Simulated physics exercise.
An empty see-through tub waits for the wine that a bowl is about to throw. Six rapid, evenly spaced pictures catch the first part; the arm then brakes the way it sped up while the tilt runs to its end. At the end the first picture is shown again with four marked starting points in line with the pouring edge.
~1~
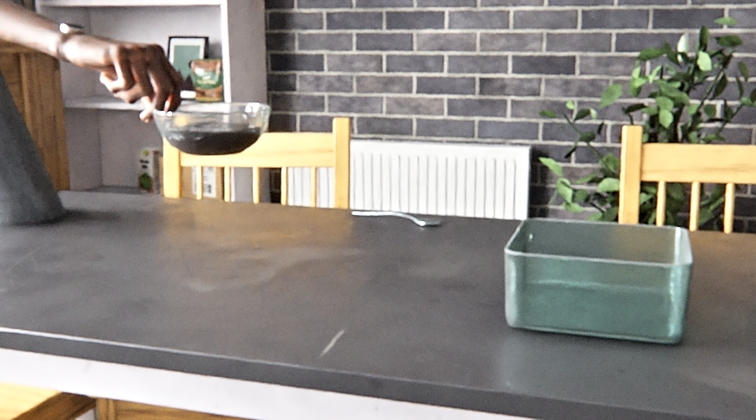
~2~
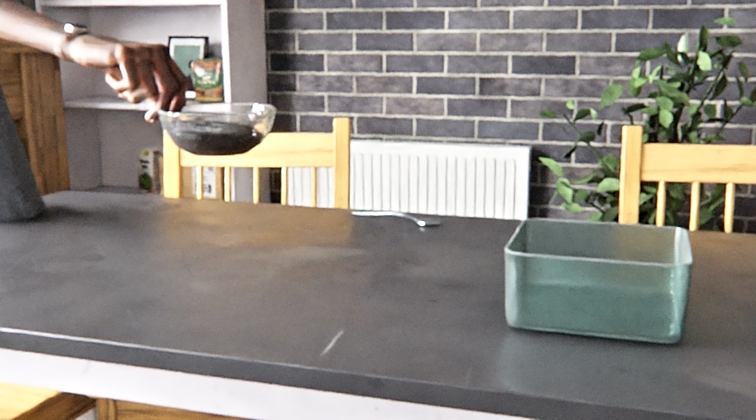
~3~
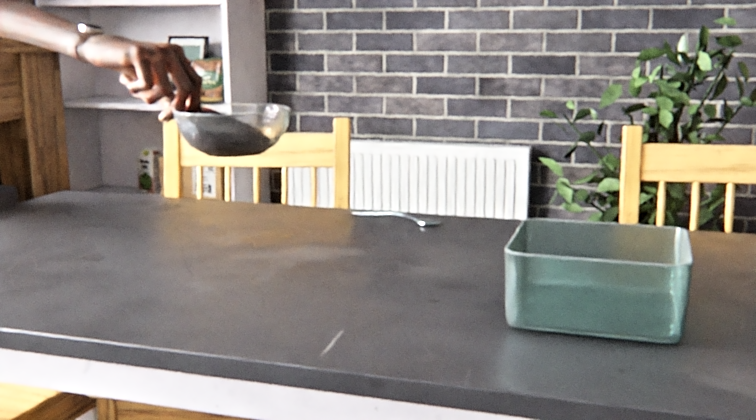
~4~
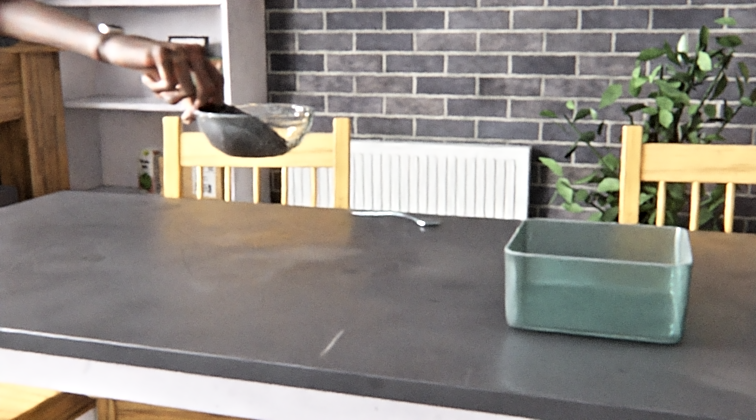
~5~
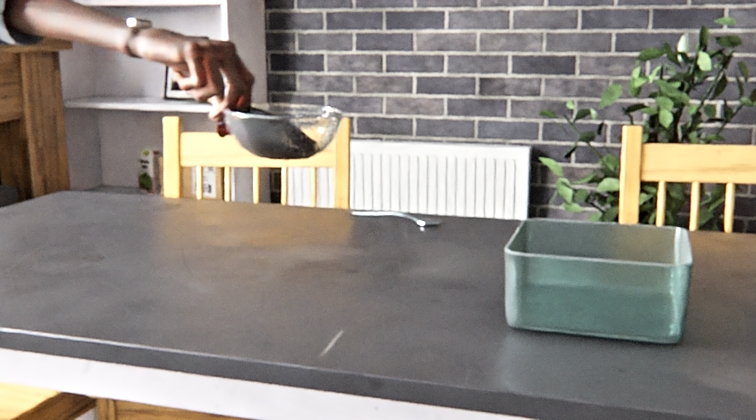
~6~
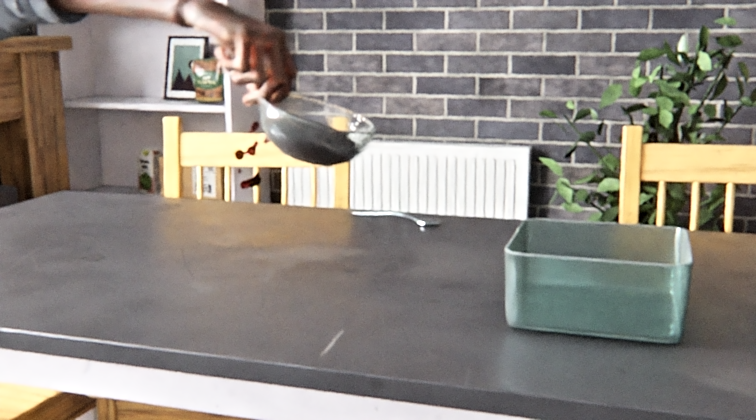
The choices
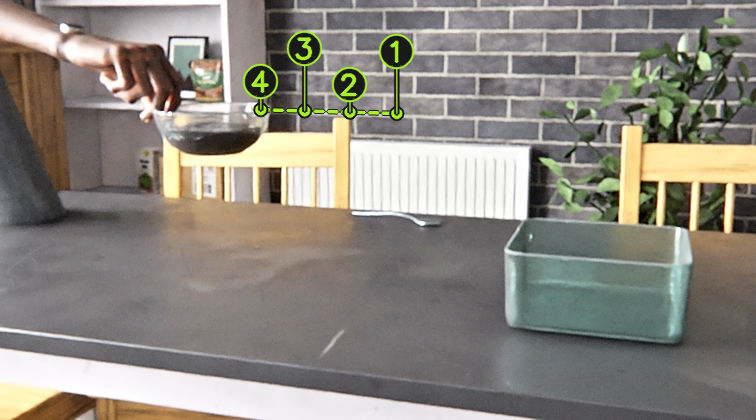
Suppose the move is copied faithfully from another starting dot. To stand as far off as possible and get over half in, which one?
I would pick place 3.
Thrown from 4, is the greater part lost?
Yes, that goes wrong.
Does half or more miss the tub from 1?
No, that is safe.
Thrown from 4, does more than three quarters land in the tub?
No, less.
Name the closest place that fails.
That would be 4.
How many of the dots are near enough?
Three of them.
On the marked copy, 1 at (396, 113); 2 at (349, 112); 3 at (304, 110); 4 at (260, 109).
With 1, about 68 % lands in the tub, 6 % falls short and 26 % goes beside or beyond.
With 2, about 85 % lands in the tub, 12 % falls short and 3 % goes beside or beyond.
With 3, about 66 % lands in the tub, 20 % falls short and 14 % goes beside or beyond.
With 4, about 26 % lands in the tub, 64 % falls short and 9 % goes beside or beyond.
